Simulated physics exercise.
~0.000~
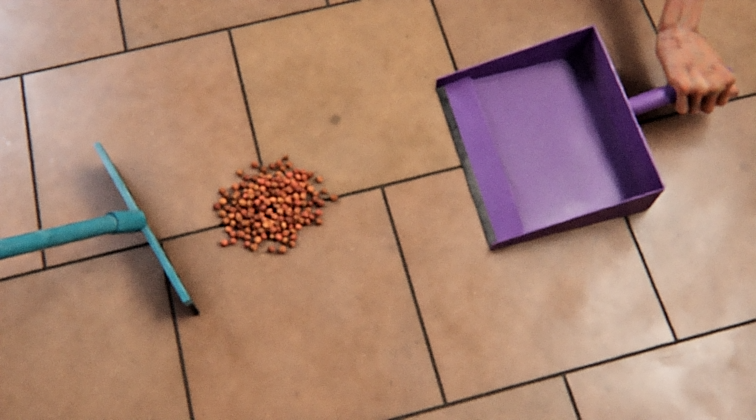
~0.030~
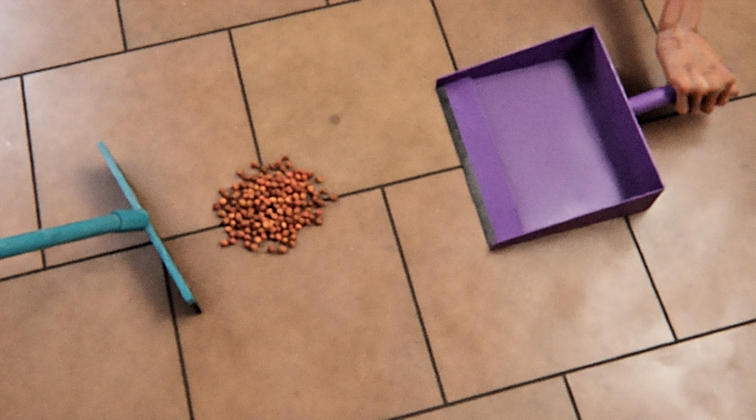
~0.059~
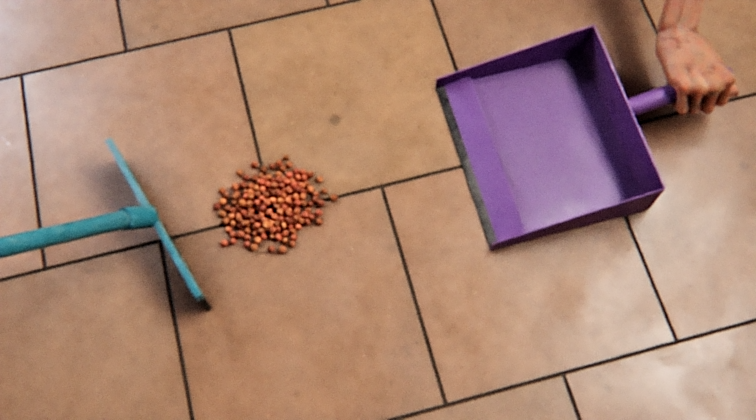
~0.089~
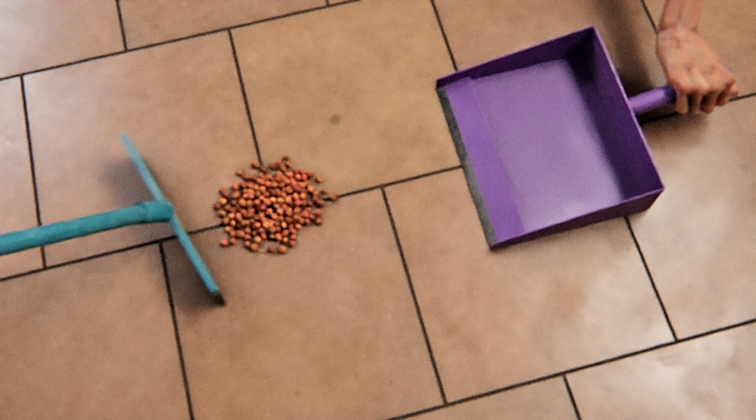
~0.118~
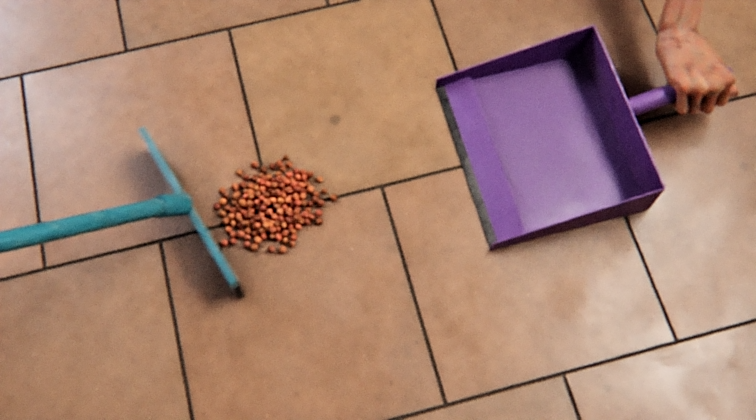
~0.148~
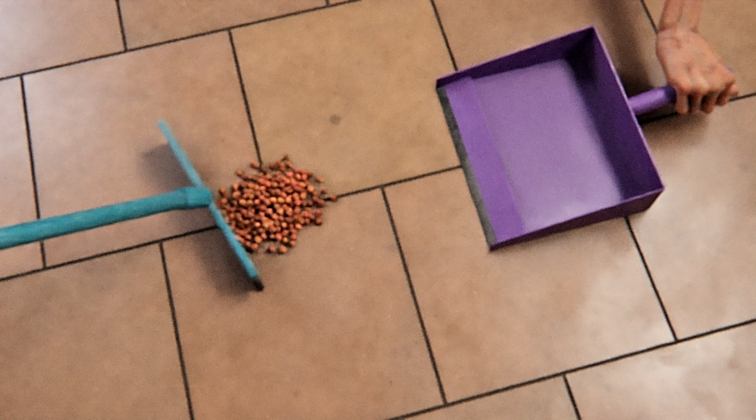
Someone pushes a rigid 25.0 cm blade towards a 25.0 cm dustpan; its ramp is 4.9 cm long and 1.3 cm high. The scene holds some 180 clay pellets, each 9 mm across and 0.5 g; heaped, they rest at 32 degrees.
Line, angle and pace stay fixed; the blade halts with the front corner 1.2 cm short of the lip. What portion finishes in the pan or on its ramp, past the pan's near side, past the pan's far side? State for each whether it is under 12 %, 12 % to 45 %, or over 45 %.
Pan: 12 % to 45 %; near side: Under 12 %; far side: 12 % to 45 %.
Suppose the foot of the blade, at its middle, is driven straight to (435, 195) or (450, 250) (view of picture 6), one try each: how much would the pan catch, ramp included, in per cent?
Close to 20 and 10 in a hundred, in that order.
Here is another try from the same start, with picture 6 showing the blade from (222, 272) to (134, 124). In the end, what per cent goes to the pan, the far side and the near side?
Pan 5 % / far 50 % / near 0 %.
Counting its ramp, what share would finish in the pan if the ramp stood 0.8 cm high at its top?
Then around 40 percent, ramp counted.
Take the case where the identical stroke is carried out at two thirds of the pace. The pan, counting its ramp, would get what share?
Then roughly 15 per cent.
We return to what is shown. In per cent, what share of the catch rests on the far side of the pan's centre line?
Around 80 in a hundred.
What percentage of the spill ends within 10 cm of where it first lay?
About 0 %.
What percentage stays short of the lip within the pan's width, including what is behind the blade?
It comes to some 45 percent.
After 0.32 s, middle of the blade 19 cm from the lip; 0 % over the lip, far side 0 %, near side 0 %.
After 0.43 s, middle of the blade 9 cm from the lip; 0 % over the lip, far side 10 %, near side 0 %.
After 0.68 s, middle of the blade 5 cm from the lip; 35 % over the lip, far side 20 %, near side 0 %.
At rest (1.2 s), pan 35 %, near side 0 %, far side 20 %, in front of the lip or behind the blade 45 %.
